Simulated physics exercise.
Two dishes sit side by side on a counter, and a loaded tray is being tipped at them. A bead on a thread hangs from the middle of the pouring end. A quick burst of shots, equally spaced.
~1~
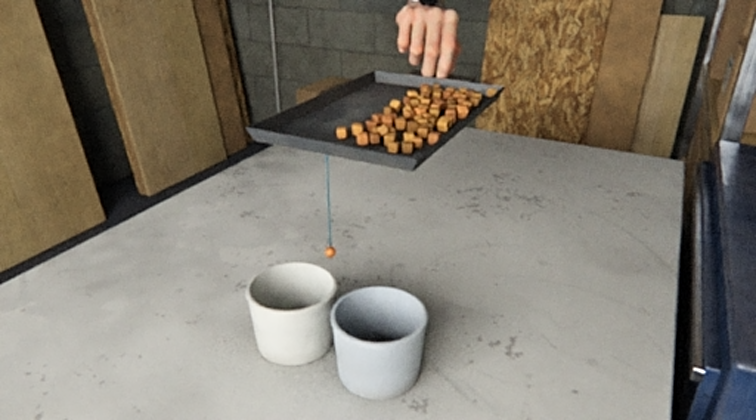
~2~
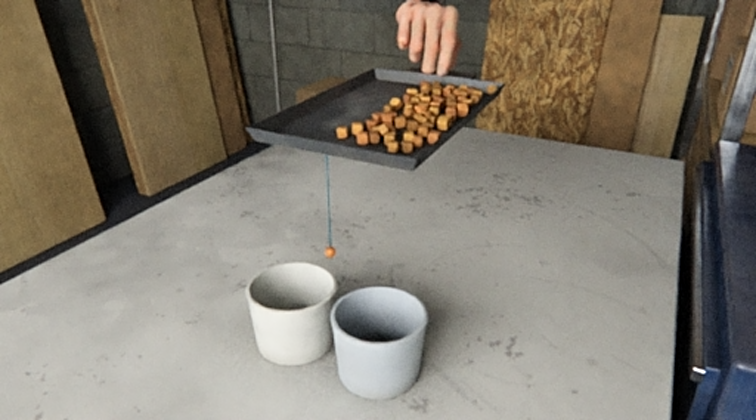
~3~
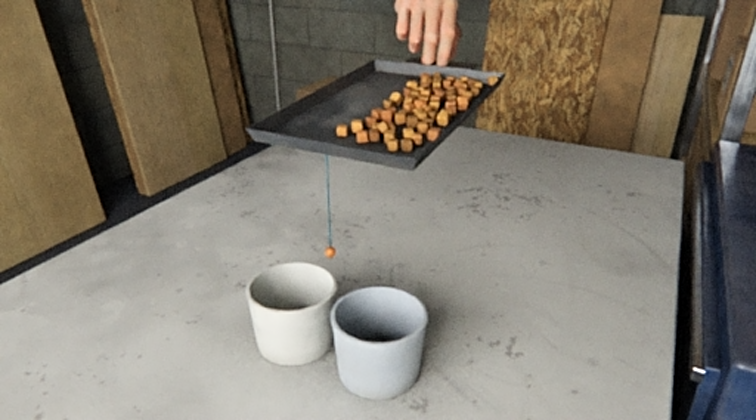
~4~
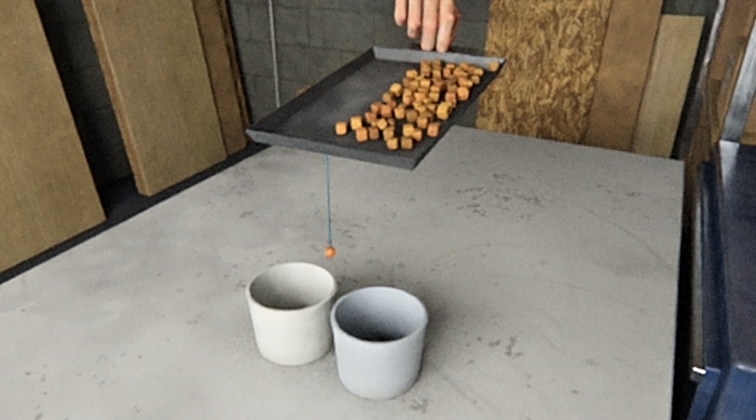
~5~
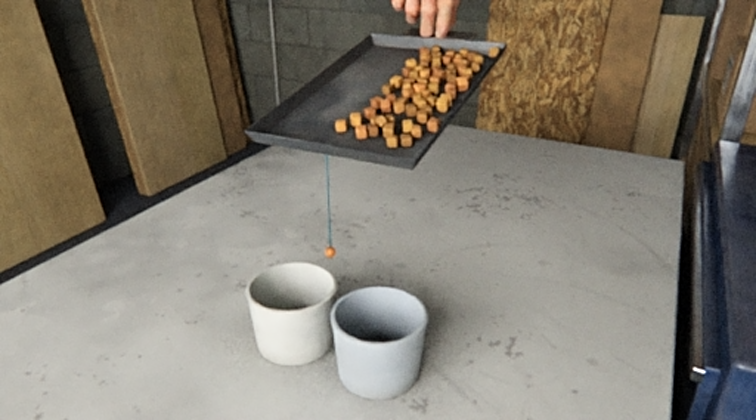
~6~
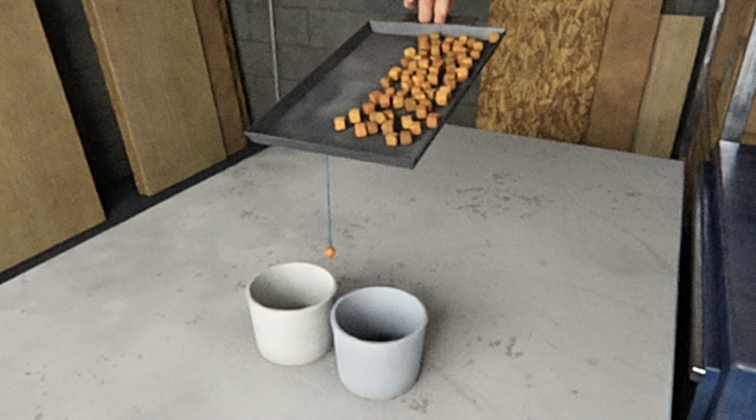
A dark tray of small brown cubes started out nearly flat, then a hand at its far end raised that end steadily, tilting it toward two cups while the cubes stayed bunched toward the right.
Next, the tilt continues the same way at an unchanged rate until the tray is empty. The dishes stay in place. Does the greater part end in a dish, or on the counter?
Catch is a majority.
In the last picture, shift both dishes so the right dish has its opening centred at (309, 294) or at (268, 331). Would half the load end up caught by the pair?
Beyond half, then short of half.
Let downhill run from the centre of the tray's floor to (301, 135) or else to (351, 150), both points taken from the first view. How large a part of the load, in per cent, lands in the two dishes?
In order: About 10, then 90 percent.
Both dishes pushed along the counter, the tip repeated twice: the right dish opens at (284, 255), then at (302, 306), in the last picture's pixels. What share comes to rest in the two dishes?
About 20 and 50 per cent.
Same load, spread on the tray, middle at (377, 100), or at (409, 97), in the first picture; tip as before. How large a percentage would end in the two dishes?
Roughly 60 and 60 percent, in that order.
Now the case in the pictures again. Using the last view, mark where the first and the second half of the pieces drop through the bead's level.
Roughly at (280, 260) first, and then at (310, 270).
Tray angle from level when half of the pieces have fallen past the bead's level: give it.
Near 100 degrees.
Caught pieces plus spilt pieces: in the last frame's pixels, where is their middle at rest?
Around (289, 332).
Shortly afterwards, tray tipped steeply; all but a few on the tray; only a few in the air.
Next, tray tipped right over; near a third on the tray; a little in the right dish; near a quarter in the left dish; near a quarter outside both; a little in the air.
Some moments later, tray tipped past a quarter turn; a little in the right dish; near half in the left dish; near a third outside both.
In the end, tray tipped past a quarter turn; a little in the right dish; near half in the left dish; near a third outside both.
